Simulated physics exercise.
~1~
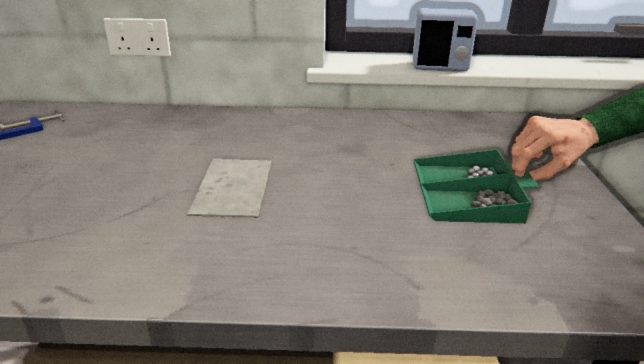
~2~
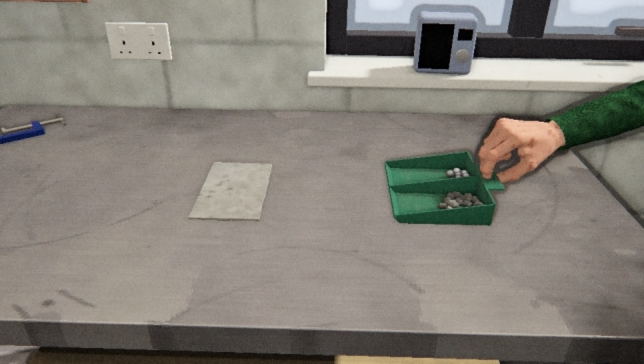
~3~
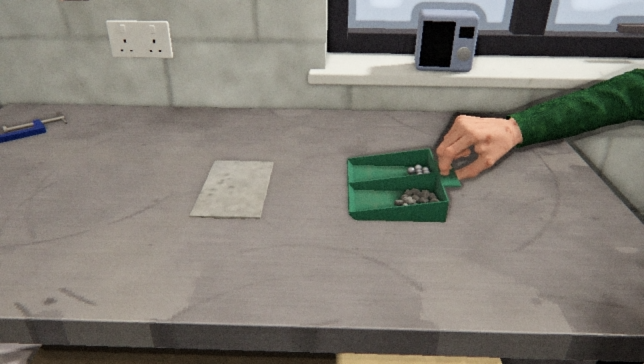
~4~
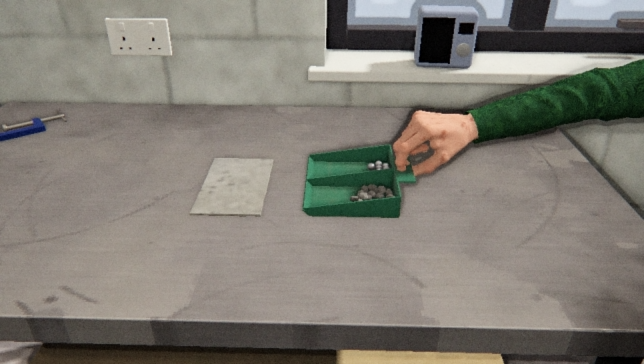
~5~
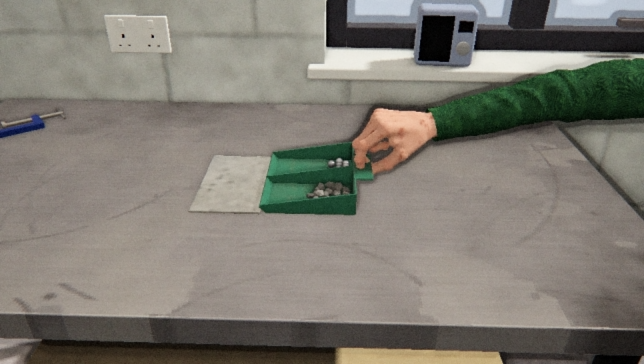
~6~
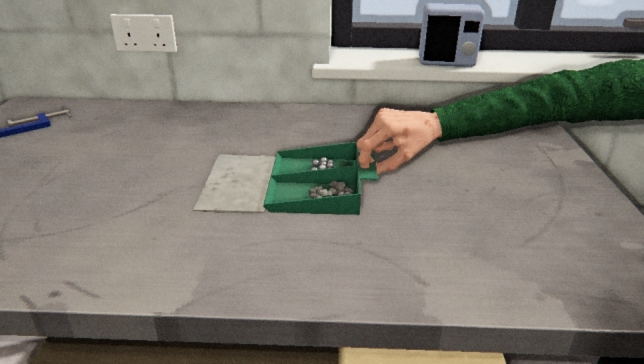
A hand in a green sleeve slid a divided green tray holding two small piles of greyish bits leftward across a worktop until it stopped against a flat pale slab, and the farther pile shifted towards the front rim while both stayed inside.
